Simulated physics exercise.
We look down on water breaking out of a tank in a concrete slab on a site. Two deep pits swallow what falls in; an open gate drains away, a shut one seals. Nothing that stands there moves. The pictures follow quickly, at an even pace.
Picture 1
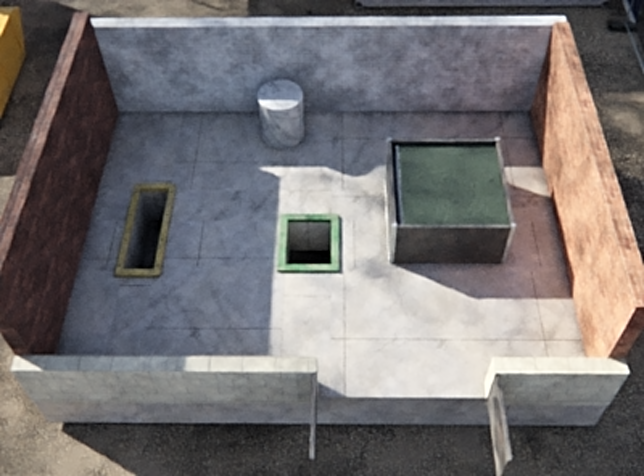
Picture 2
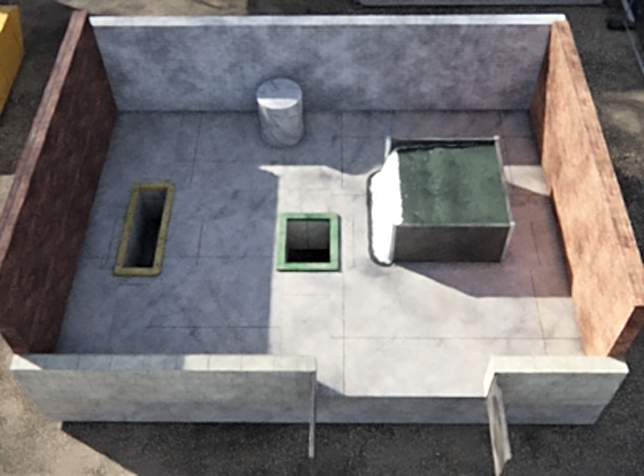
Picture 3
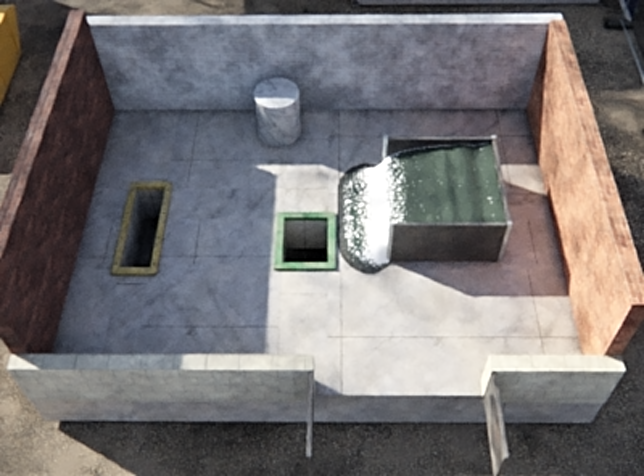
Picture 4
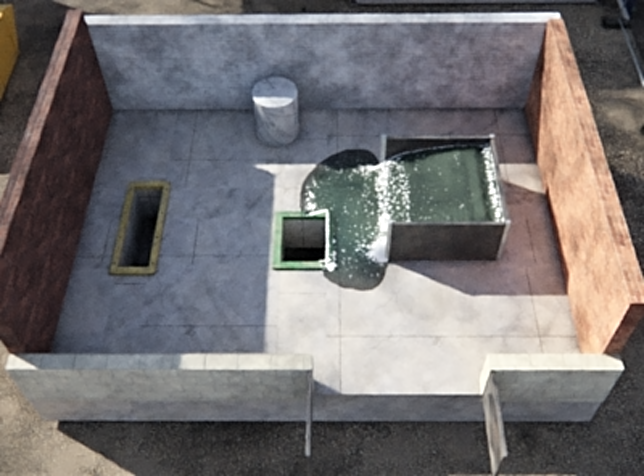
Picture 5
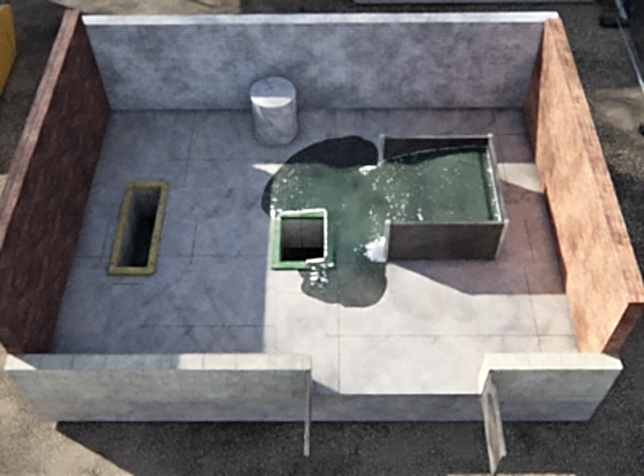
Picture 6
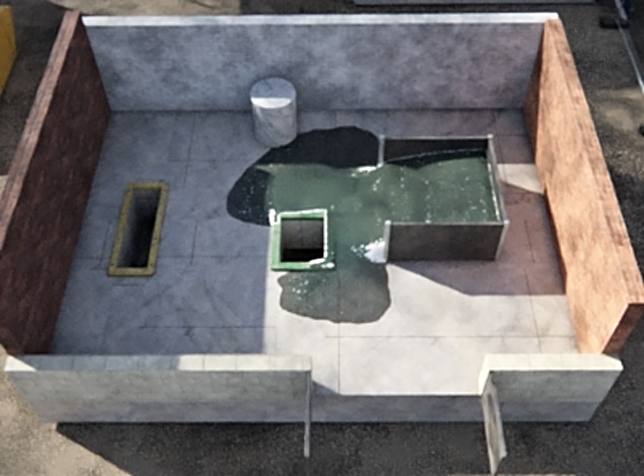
At the start, a square tank of dark green water stands whole on a walled concrete slab with two rimmed pits and a short cylinder. Water bursts from the tank's left side in a white, foamy surge, then spreads left across the floor, surrounding the green-rimmed pit and reaching near the cylinder.
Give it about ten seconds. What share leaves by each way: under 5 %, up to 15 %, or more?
One by one: The gate takes not even 5 %; the green pit takes above 15 %; the yellow pit takes from 5 to 15 %.
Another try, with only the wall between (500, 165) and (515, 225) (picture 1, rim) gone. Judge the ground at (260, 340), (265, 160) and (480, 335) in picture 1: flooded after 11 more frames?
In that order: No water, not flooded, under water.
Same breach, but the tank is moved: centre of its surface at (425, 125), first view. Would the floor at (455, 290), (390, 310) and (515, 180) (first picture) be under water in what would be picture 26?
As listed: Dry, clear, clear.
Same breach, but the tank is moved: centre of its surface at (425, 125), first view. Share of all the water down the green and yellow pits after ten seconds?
Roughly, in per cent: Green 8, yellow 25.
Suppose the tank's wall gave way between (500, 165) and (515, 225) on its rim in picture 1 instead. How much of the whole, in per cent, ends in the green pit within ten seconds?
Roughly, in per cent: Green 2.
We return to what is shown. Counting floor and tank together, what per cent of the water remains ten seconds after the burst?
Roughly 54 per cent.
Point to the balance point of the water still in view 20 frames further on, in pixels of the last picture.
At about (258, 201).
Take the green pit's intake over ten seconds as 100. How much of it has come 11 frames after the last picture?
Close to 80 %.
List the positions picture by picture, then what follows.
In the first frame, the tank at (448, 184) is whole and still.
In the second frame, water pours out at (391, 206) and has run to (383, 173).
In the third frame, water pours out at (388, 206) and has run to (363, 268).
In the fourth frame, water pours out at (386, 207) and has run to (332, 160).
In the fifth frame, the front is at (269, 192), out from the gap at (384, 207).
In the sixth frame, the front is at (234, 193), out from the gap at (385, 208).
A moment on, water covers 35 % of the floor; the gate 0 %, the green pit 16 %, the yellow pit 1 %.
Next, water covers 45 % of the floor; the gate 0 %, the green pit 25 %, the yellow pit 5 %.
Then, water covers 55 % of the floor; the gate 0 %, the green pit 30 %, the yellow pit 7 %.
Later, water covers 60 % of the floor; the gate 1 %, the green pit 31 %, the yellow pit 10 %.
In the end, water covers 85 % of the floor; the gate 3 %, the green pit 32 %, the yellow pit 11 %.
